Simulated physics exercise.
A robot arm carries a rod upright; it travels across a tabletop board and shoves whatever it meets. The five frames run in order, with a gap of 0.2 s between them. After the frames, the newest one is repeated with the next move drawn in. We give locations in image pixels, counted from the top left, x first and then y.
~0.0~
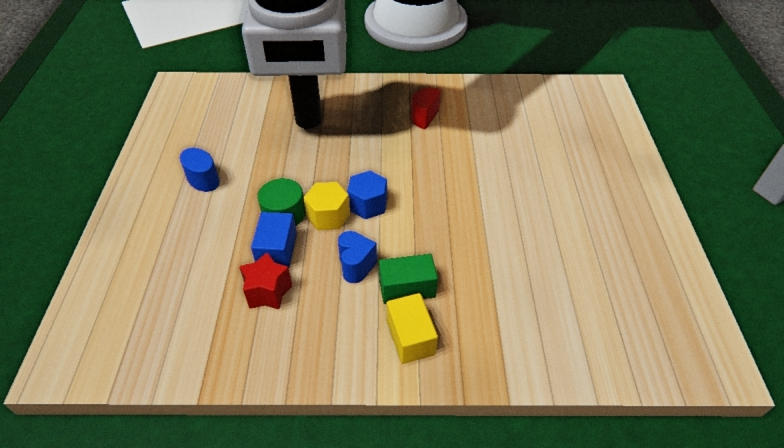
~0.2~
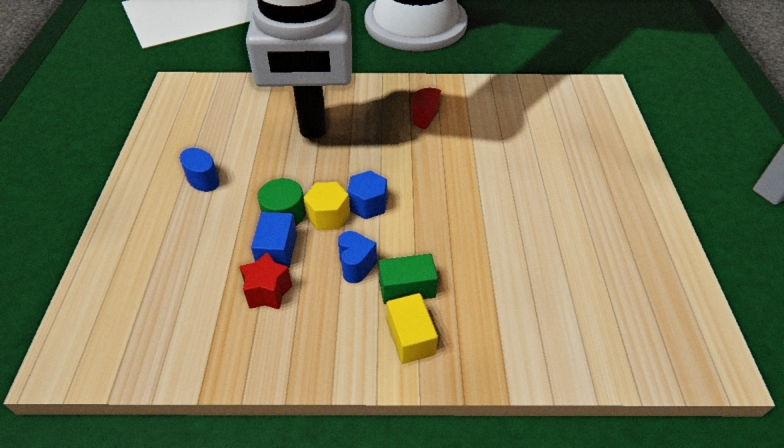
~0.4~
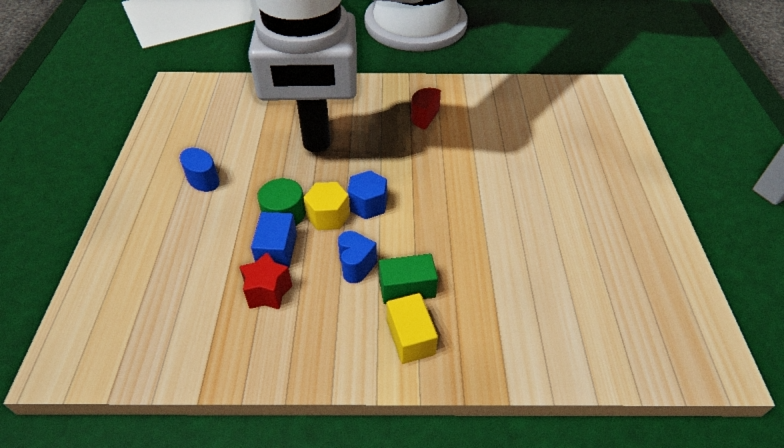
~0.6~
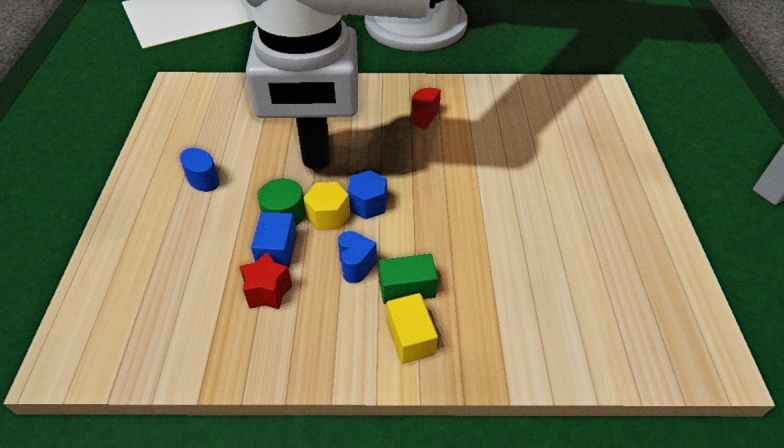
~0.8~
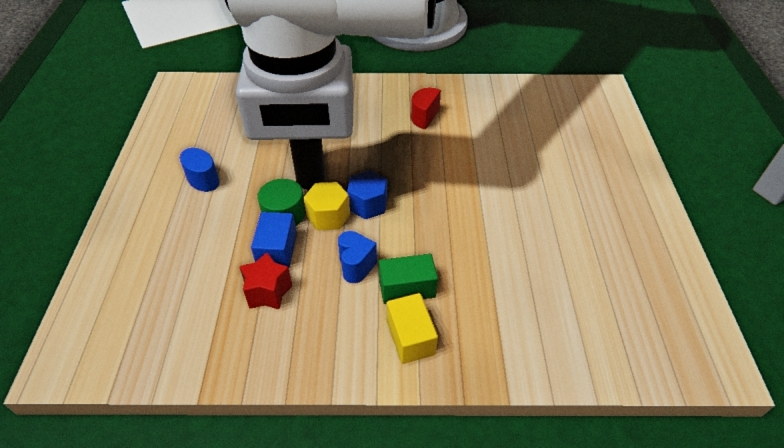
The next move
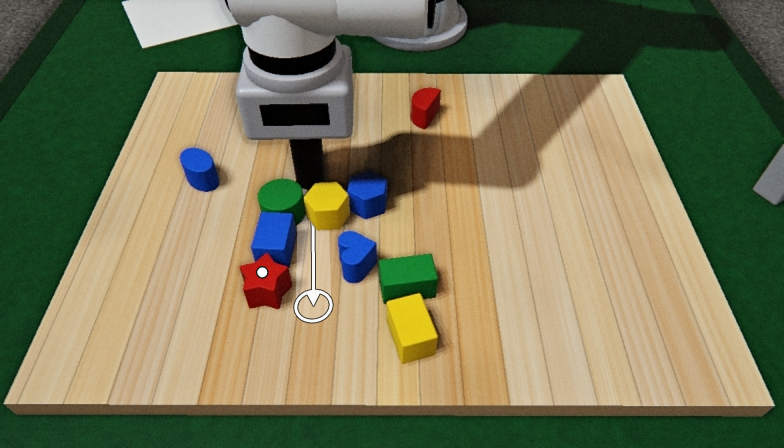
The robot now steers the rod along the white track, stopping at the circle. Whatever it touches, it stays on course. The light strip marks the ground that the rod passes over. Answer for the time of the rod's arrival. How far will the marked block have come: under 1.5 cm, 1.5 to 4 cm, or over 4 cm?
The smallest band: Under 1.5 cm.
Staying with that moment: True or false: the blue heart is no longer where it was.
The statement is correct.
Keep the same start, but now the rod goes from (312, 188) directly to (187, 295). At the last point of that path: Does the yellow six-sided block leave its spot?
No, that is not what happens.
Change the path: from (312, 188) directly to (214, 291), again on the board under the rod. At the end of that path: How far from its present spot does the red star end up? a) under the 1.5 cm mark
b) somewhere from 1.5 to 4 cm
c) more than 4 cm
c
The line goes from (312, 188) to (313, 306); the dot is on the red star.
What follows on the original path. One third of the way, rod (312, 215); red star (261, 278); blue oblong block (266, 238), turned 20° anticlockwise; green cylinder (270, 202); yellow six-sided block (341, 217), turned 50° anticlockwise; blue heart (359, 249).
Two thirds of the way, rod (312, 255); red star (261, 278); blue oblong block (266, 238), turned 20° anticlockwise; green cylinder (270, 202); yellow six-sided block (348, 223), turned 90° anticlockwise; blue heart (365, 253), turned 35° clockwise.
At the end, rod (312, 299); red star (261, 278); blue oblong block (266, 238), turned 20° anticlockwise; green cylinder (270, 202); yellow six-sided block (348, 223), turned 90° anticlockwise; blue heart (365, 253), turned 35° clockwise.
